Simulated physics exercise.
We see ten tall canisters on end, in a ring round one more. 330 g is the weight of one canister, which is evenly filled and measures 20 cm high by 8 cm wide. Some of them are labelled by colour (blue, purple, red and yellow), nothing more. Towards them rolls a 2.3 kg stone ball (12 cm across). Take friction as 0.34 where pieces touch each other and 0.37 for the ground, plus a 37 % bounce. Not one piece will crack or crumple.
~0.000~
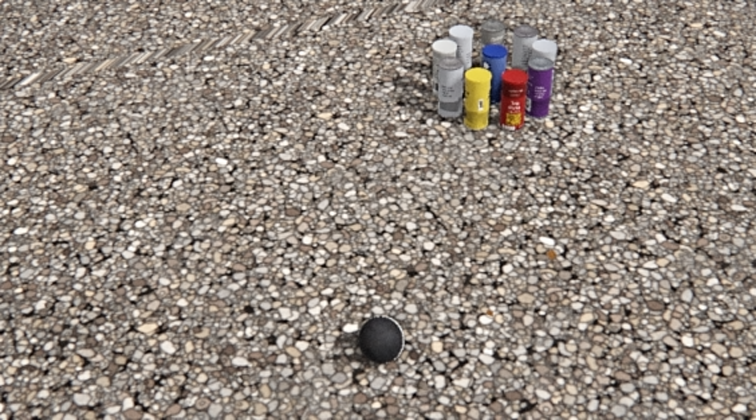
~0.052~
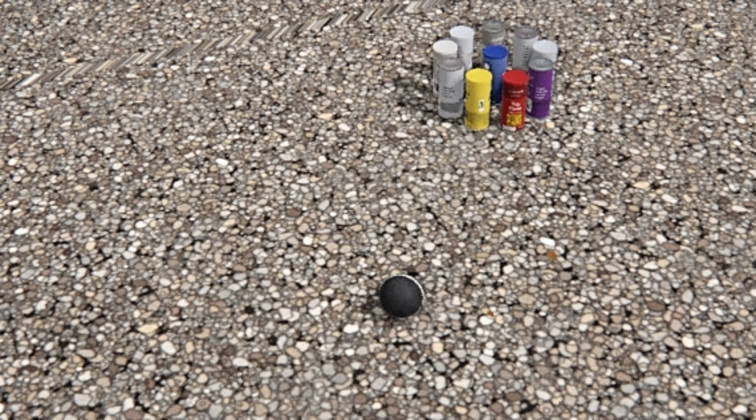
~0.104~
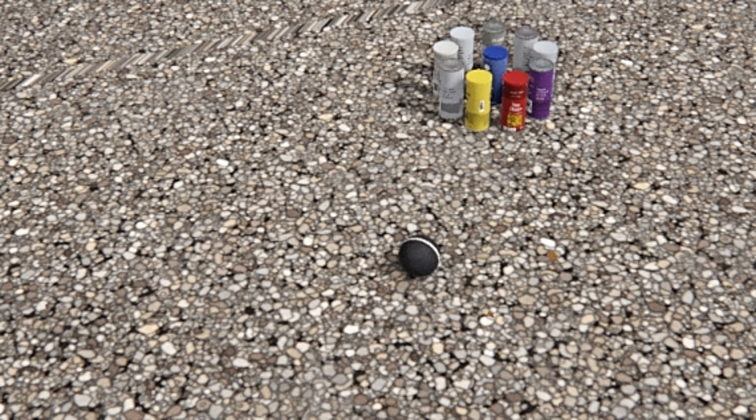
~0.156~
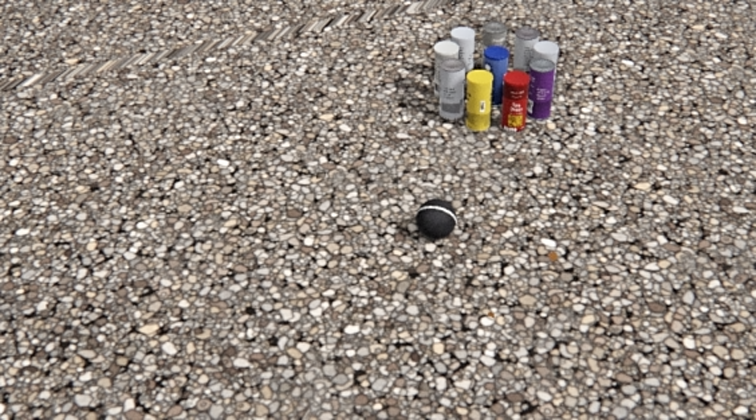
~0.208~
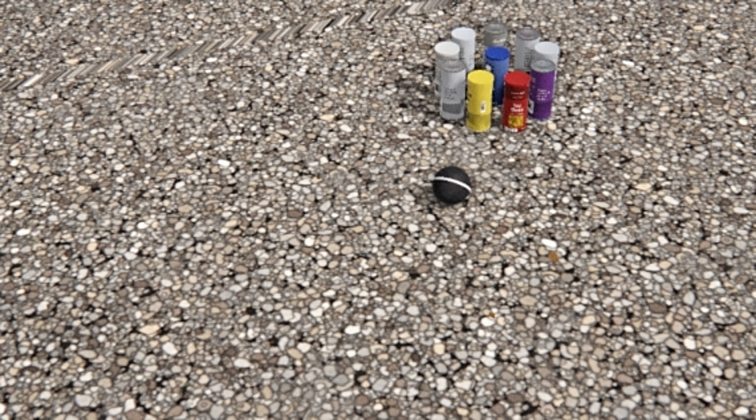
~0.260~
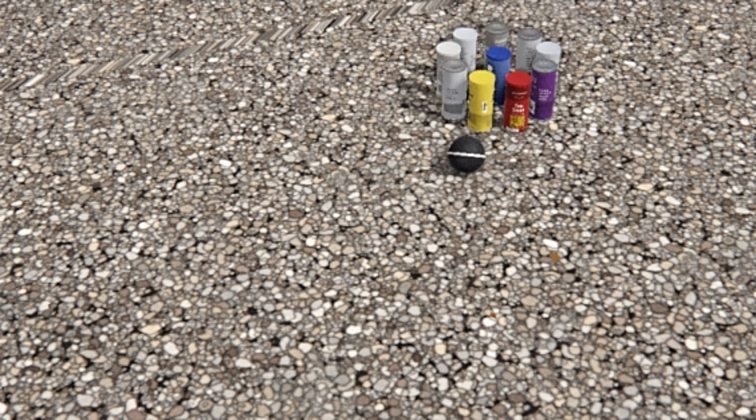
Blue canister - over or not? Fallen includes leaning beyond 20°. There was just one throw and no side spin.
Down.
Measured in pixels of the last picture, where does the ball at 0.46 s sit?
(502, 72), roughly.
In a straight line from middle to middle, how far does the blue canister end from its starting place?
Net straight-line distance: Approx. 85 cm.
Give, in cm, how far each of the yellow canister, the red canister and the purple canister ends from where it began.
Yellow 70, red 20, purple 0.
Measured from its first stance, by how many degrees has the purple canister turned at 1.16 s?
0°.
After 0.46 s, ball still moving; none of the 10 canisters over, 8 disturbed; blue canister leaning 4°; red canister leaning 6°.
After 0.68 s, ball still moving; 5 of the 10 canisters over; blue canister lying flat; red canister leaning 52°.
After 1.16 s, ball still moving; 6 of the 10 canisters over; blue canister lying flat; red canister lying flat.
By the end (1.5 s), ball rolling away; 6 of the 10 canisters over; blue canister lying flat; red canister lying flat; yellow canister lying flat. As the last picture would show them, middles, red canister near (582, 129).
